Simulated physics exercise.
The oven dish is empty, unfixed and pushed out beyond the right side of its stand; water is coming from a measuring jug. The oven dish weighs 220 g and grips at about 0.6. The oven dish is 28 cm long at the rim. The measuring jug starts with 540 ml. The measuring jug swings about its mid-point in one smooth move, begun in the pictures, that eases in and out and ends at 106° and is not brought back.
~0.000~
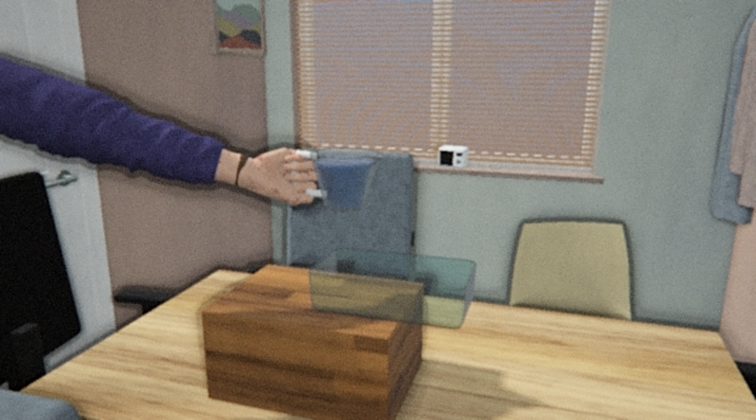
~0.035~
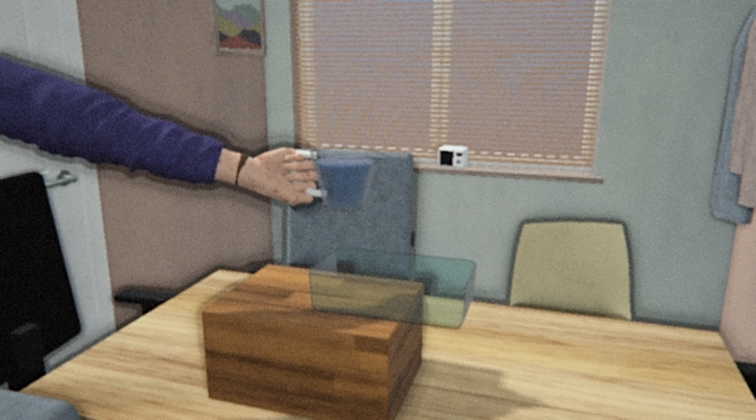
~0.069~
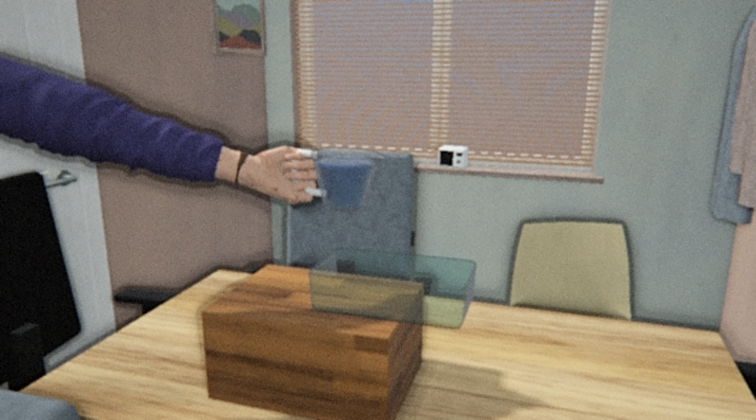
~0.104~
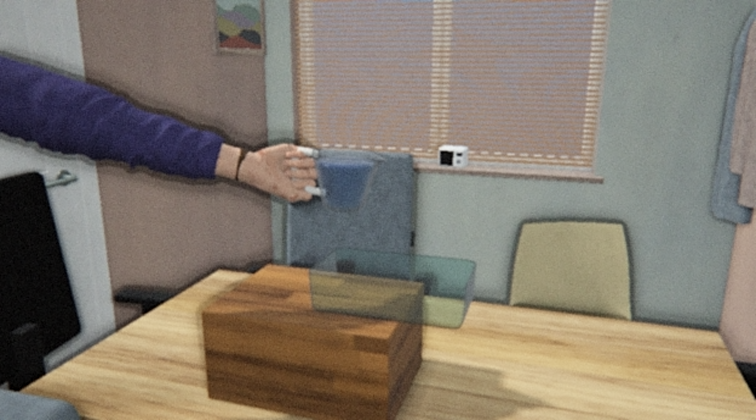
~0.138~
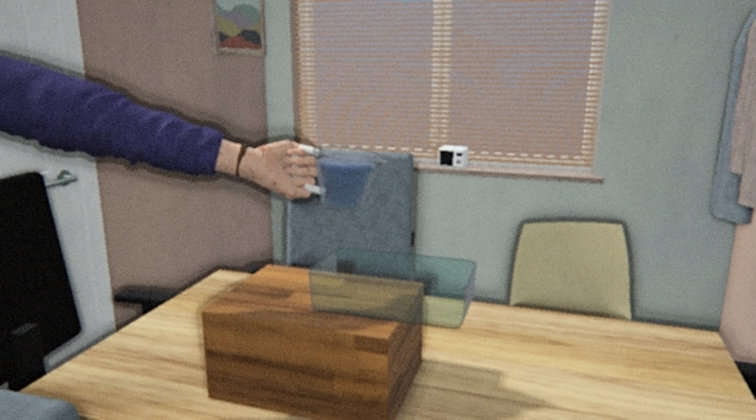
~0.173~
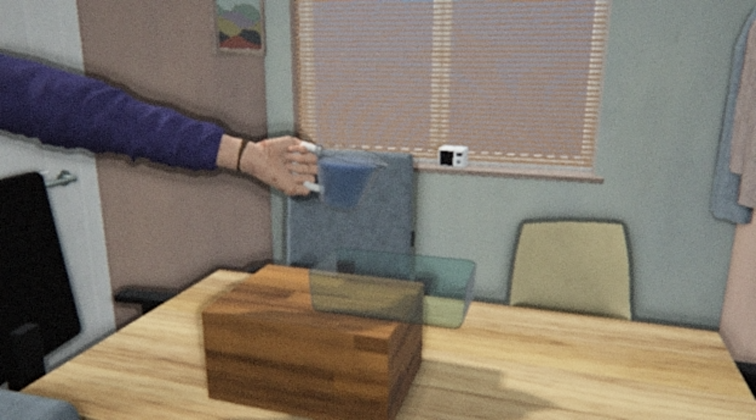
A measuring jug of blue liquid tilting slightly to the right in an outstretched hand, above a wooden block and clear dish.
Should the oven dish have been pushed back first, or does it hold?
This oven dish goes over the edge.
Then, 0.52 s in, the tilt is 74° and 60 per cent is still to pour; the oven dish lies level with 9 per cent in it.
Then, 0.77 s in, the tilt is 105° and 6 per cent is still to pour; the oven dish leans 56° with 69 per cent in it.
Then, 1.04 s in, the tilt is 106° and 0 per cent is still to pour; the oven dish leans 101° with 2 per cent in it.
Then, 1.33 s in, the tilt is 106° and 0 per cent is still to pour; the oven dish leans 127° with 0 per cent in it.
Finally, the oven dish leans 180° with 0 per cent in it.
